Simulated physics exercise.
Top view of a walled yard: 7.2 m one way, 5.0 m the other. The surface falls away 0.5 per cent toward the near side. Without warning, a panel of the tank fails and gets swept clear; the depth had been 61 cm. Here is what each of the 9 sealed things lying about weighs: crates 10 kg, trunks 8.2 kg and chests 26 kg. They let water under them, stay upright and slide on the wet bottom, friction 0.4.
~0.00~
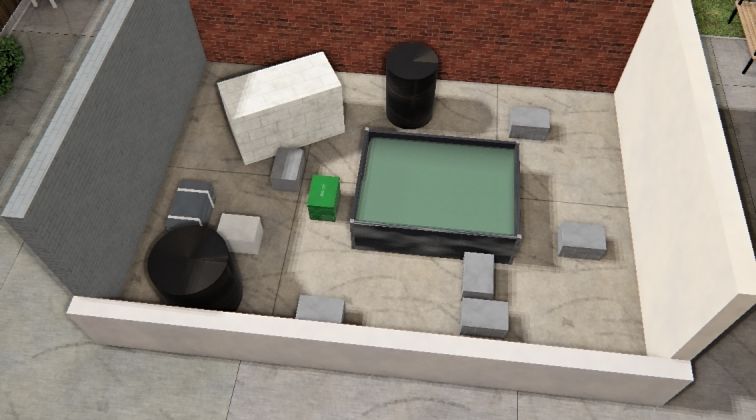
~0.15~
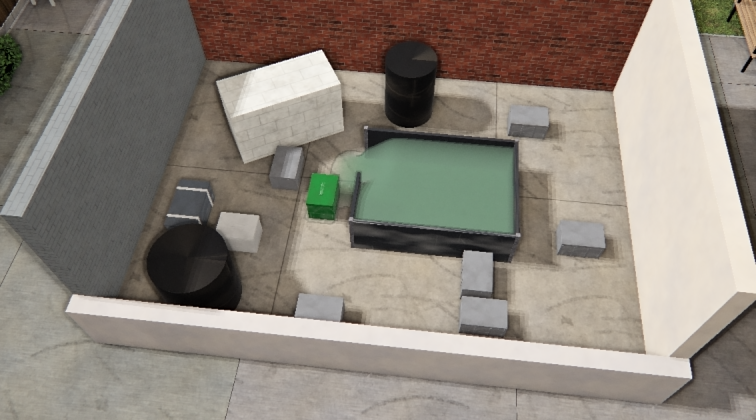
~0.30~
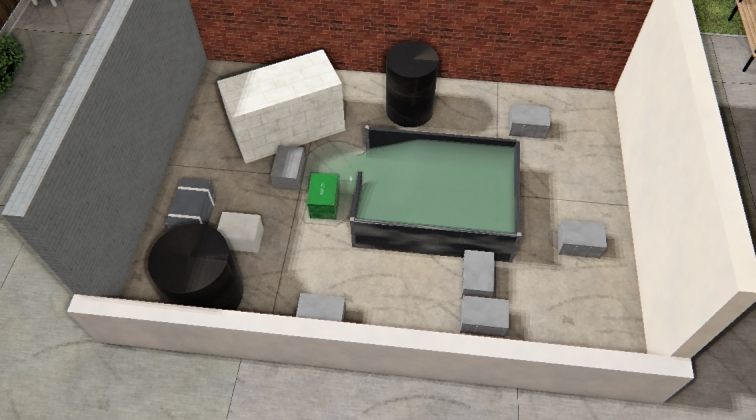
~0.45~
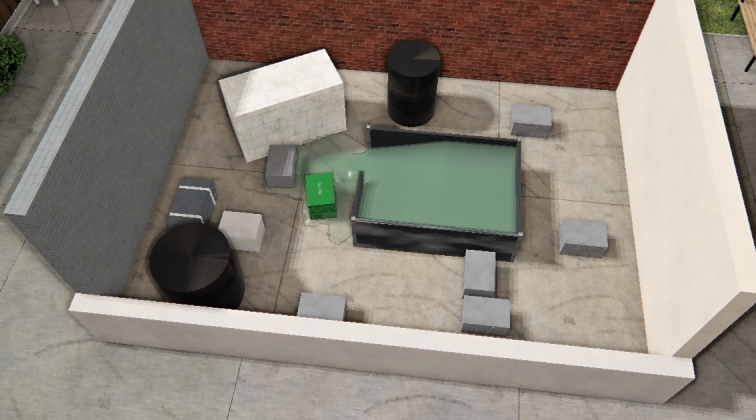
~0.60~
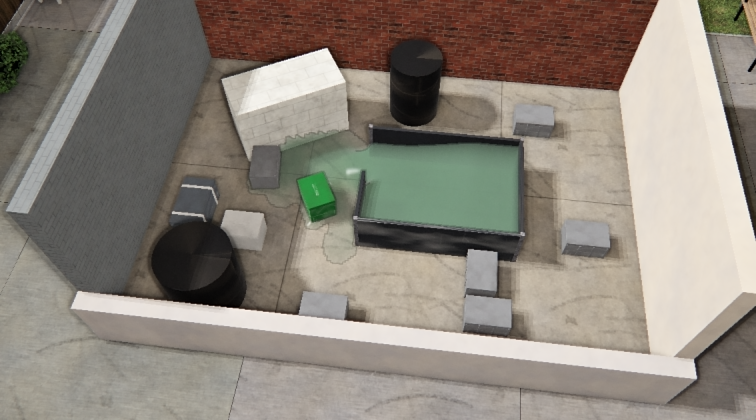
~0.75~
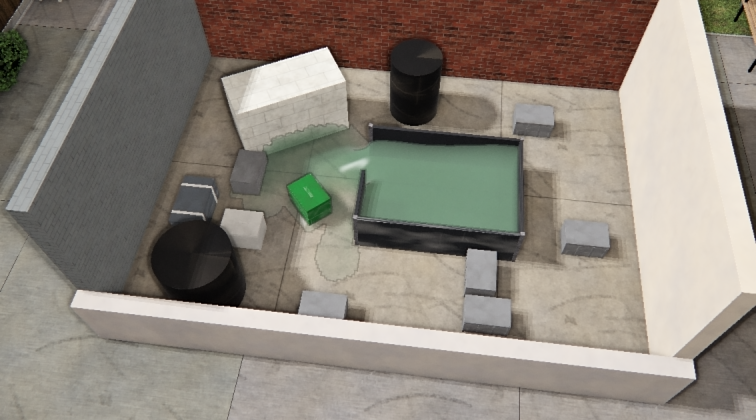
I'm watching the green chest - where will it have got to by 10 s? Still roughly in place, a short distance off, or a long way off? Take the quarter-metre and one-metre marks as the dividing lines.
Modestly displaced.
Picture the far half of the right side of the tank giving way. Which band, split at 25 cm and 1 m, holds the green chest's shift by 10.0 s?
Afterwards the green chest stays almost motionless.
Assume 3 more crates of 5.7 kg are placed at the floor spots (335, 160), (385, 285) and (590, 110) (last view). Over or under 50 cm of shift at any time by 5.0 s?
Respectively: Greater, smaller, smaller.
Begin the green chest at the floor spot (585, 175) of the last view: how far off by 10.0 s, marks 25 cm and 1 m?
By that time it keeps its spot.
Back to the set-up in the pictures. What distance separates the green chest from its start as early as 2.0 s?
Around 60 centimetres.
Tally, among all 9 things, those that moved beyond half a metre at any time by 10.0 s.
Answer: 8.
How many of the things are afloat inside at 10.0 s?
The count is 2.
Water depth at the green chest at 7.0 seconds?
About 8 cm.
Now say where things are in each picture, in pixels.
The first frame shows the green chest at (323, 191), on the bottom; water covers 3.4 m2; 0 of 9 have shifted.
The second frame shows the green chest at (323, 189), on the bottom; water covers 3.9 m2; 0 of 9 have shifted.
The third frame shows the green chest at (323, 189), on the bottom; 4.4 m2 under water; 0 of 9 have shifted.
The fourth frame shows the green chest at (320, 189) rests on the ground, 7 cm from its start; water covers 4.9 m2; 2 of 9 have shifted.
The fifth frame shows the green chest at (316, 190), on the bottom, 16 cm from its start; 5.6 m2 under water; 2 of 9 have shifted.
The sixth frame shows the green chest at (309, 192) rests on the ground, 28 cm from its start; water covers 6.3 m2; 2 of 9 have shifted.
After 2.0 s the green chest is near (290, 213), 0.7 m from its start, aground; 2 afloat.
After 4.5 s the green chest is near (293, 213), 0.6 m from its start, aground; 2 afloat.
After 7.0 s the green chest is near (328, 216), 0.5 m from its start, aground; 2 afloat.
After 10.0 s the green chest is near (328, 216), 0.5 m from its start, aground; 2 afloat.
